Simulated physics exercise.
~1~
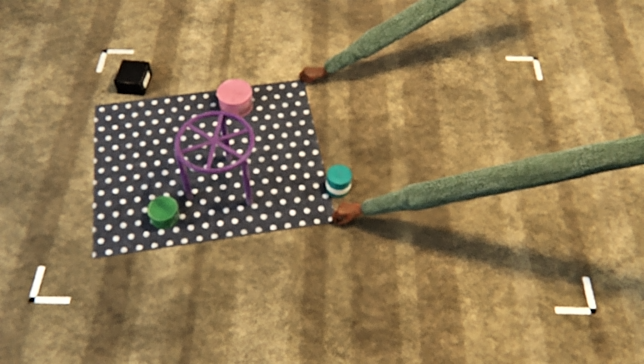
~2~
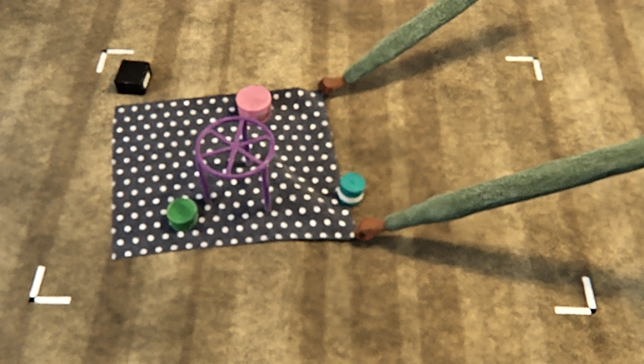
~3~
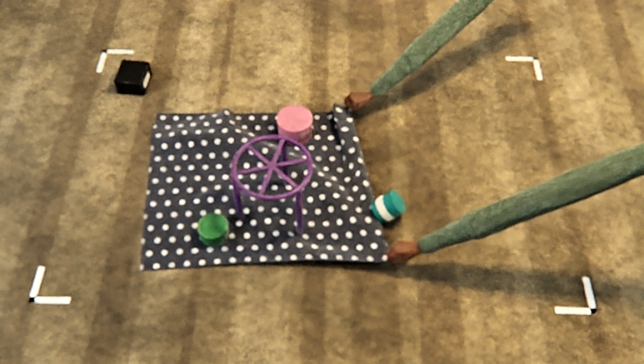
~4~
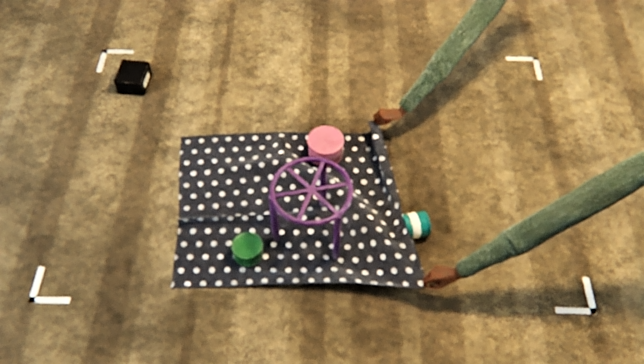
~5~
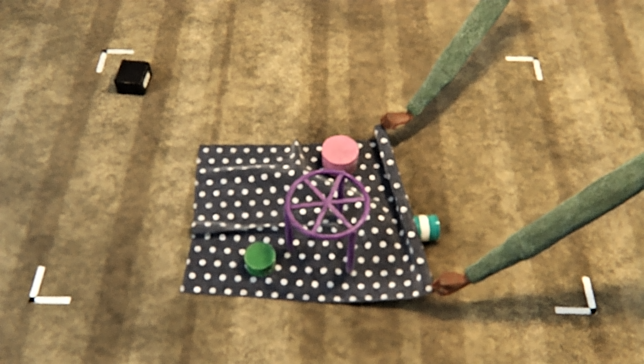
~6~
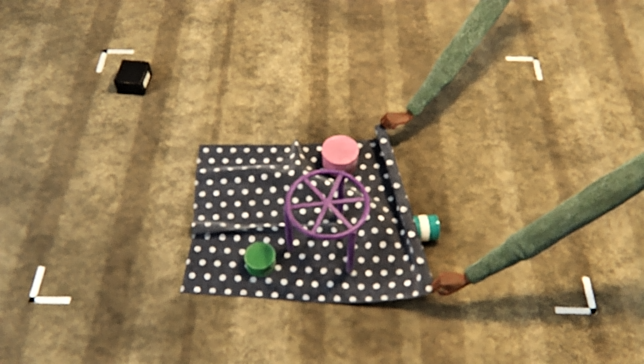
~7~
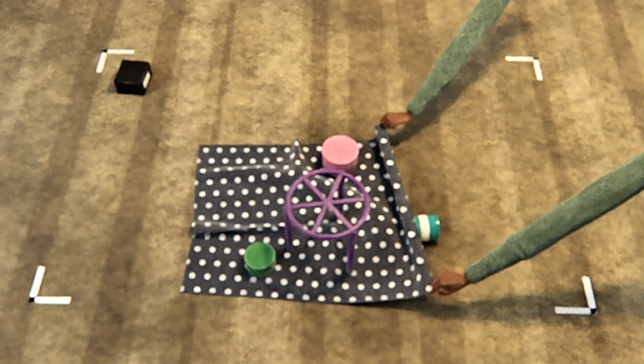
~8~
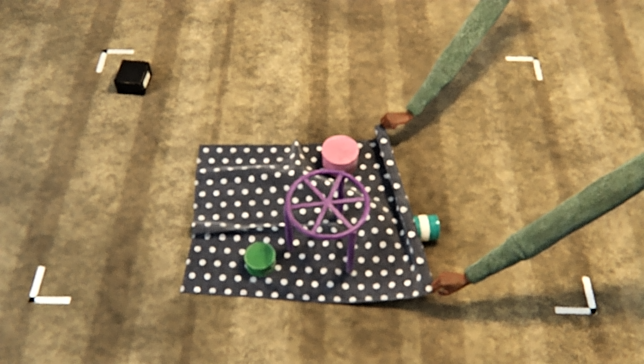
On a brown, striped floor marked by white corner brackets, a purple stool, a pink bin and a green bin stand on a dark polka-dot sheet, with a teal pot at its right edge and a black box beyond its upper left. Two green-sleeved arms hold the sheet's right corners and pull it right, then down and right. The stool and bins ride along upright while the cloth wrinkles. The teal pot moves too, tipping onto its side. Finally the pulling stops, leaving everything still, the hands at the rumpled sheet's corners and the black box unmoved.
